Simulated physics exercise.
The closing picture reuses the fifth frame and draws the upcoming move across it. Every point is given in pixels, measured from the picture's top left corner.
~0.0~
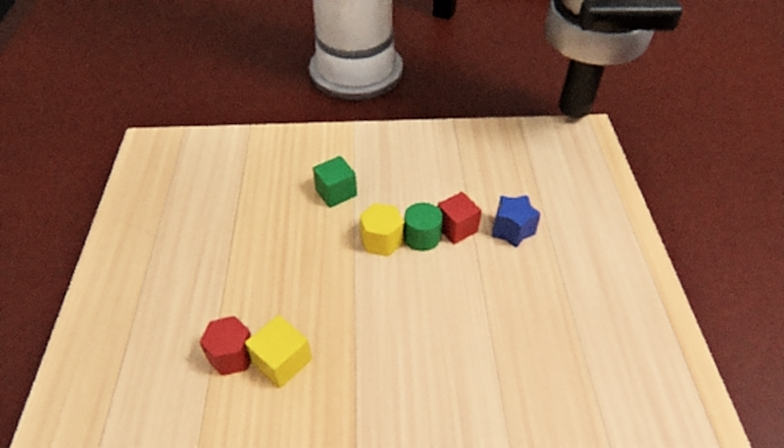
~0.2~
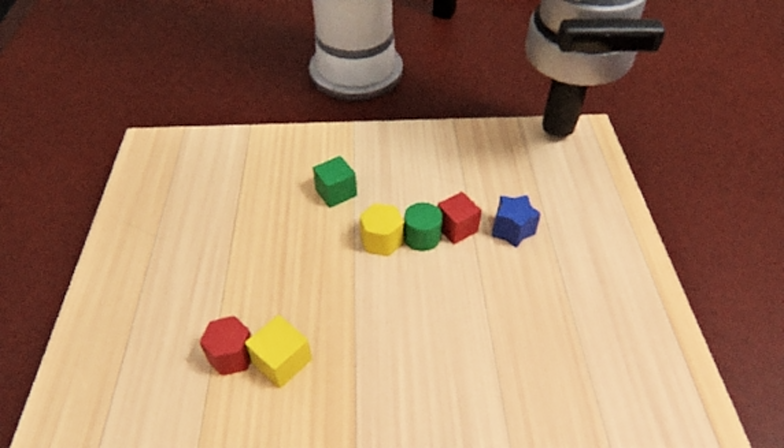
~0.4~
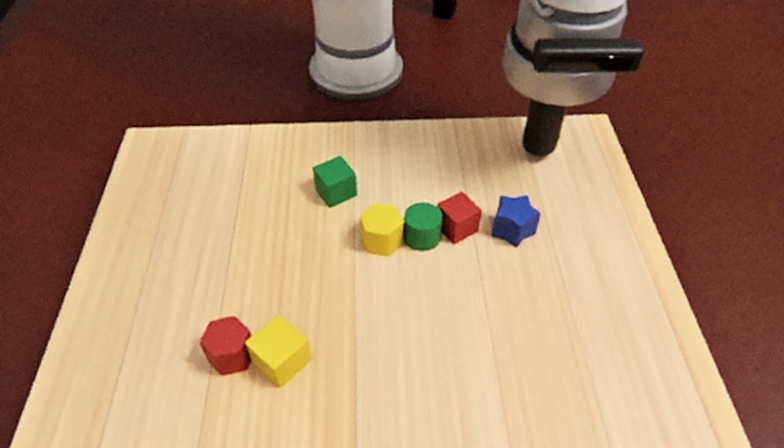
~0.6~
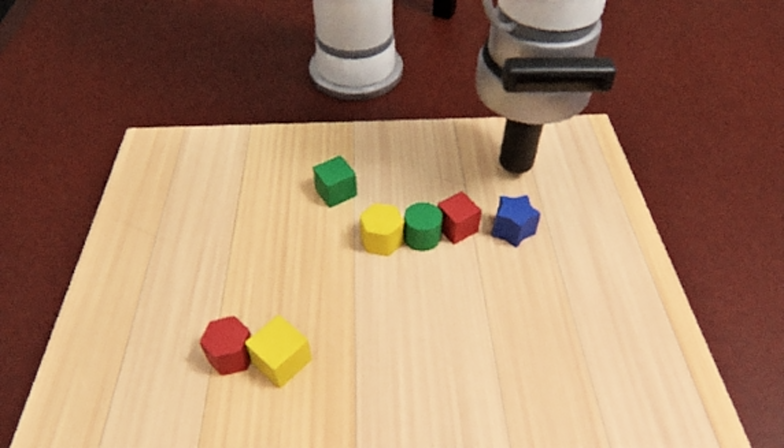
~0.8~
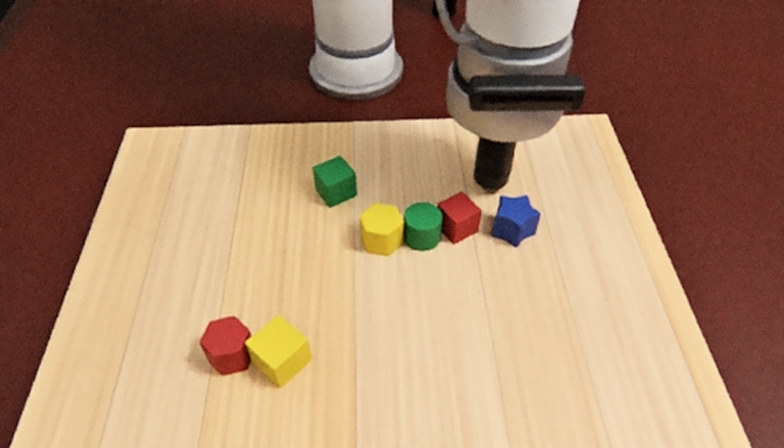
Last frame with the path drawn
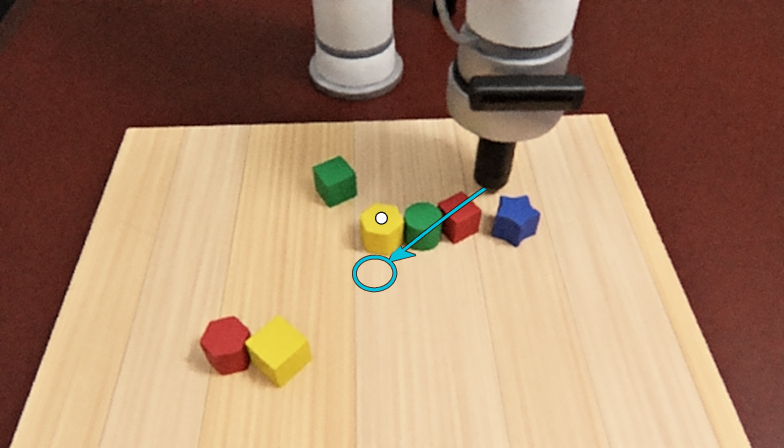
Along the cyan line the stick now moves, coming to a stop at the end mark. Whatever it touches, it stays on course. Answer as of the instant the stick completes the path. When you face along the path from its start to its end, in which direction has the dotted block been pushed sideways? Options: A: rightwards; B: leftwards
A (rightwards)
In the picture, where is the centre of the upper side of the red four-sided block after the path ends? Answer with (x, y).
The centre of its top face lies at (453, 234).
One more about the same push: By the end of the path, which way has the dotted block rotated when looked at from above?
Direction: Clockwise.
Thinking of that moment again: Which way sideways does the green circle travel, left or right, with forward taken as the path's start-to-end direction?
It is pushed towards the left-hand side.
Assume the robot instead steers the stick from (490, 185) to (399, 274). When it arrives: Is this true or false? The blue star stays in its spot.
True
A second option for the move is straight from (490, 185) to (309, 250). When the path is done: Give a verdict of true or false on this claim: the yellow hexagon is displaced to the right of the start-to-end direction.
This is false.
Drawn move, in a line from (490, 185) to (375, 273); the dot is on the yellow hexagon.
What follows on the original path. One third of the way, stick (454, 205); yellow hexagon (376, 220), turned 20° clockwise; green circle (416, 229); red four-sided block (455, 218), turned 30° anticlockwise.
Two thirds of the way, stick (415, 234); yellow hexagon (375, 220), turned 20° clockwise; green circle (402, 248); red four-sided block (453, 234), turned 90° anticlockwise.
At the end, stick (374, 266); yellow hexagon (353, 223), turned 60° clockwise; green circle (382, 285); red four-sided block (453, 234), turned 90° anticlockwise; blue star still.
